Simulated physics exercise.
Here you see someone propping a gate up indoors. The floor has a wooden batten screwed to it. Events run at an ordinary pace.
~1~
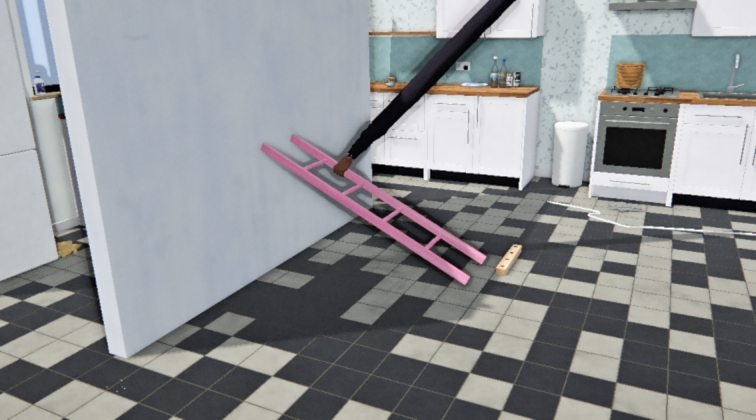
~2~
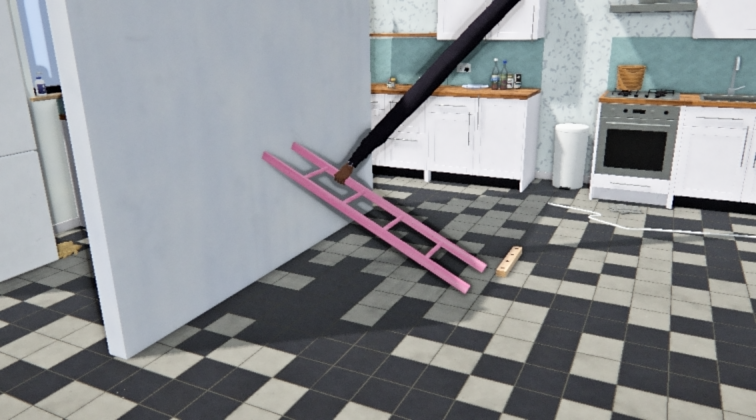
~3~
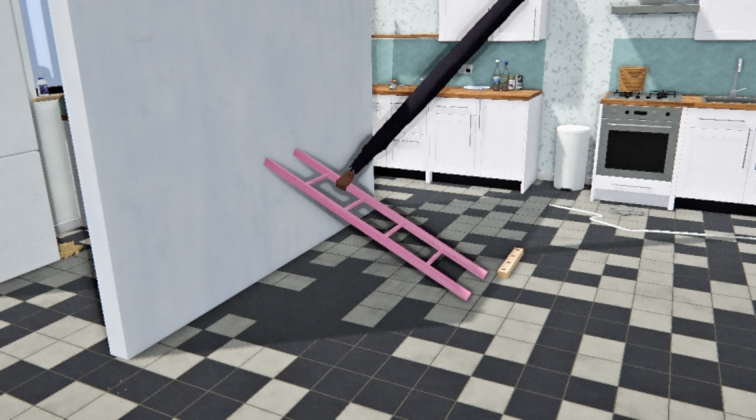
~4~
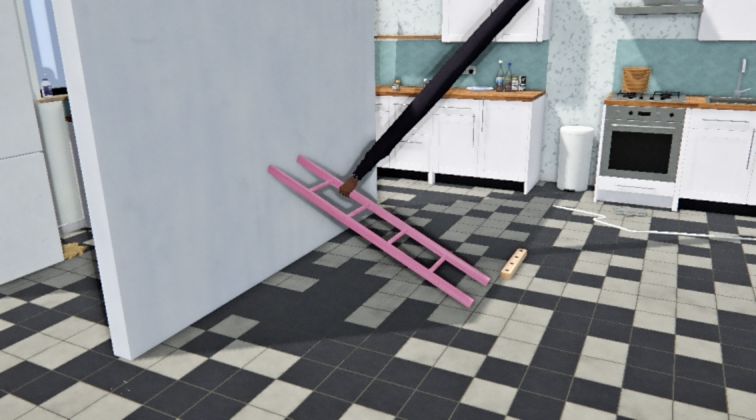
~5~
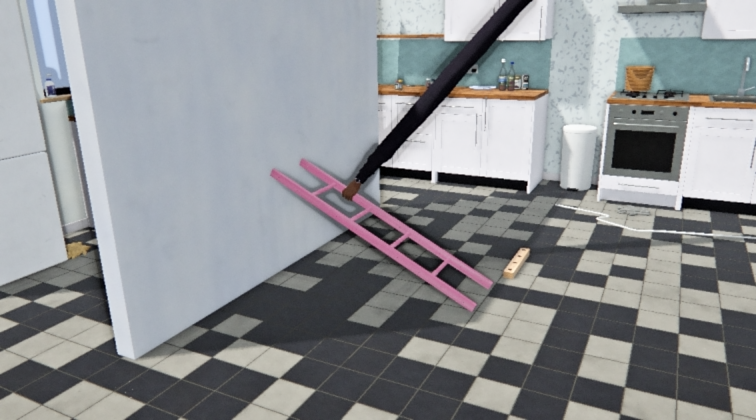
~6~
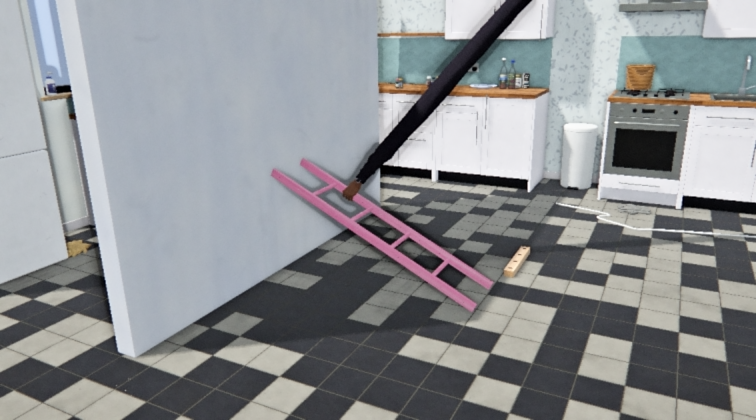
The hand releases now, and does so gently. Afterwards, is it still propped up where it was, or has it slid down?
It has slid down.
Then, 0.22 s past the last view, pink gate leaning 6° off how it started near (385, 240).
Then, 0.30 s past the last view, pink gate leaning 14° off how it started near (389, 255).
Then, 0.38 s past the last view, pink gate leaning 25° off how it started near (393, 277).
Finally, the pink gate gives way at the feet, near (393, 278).
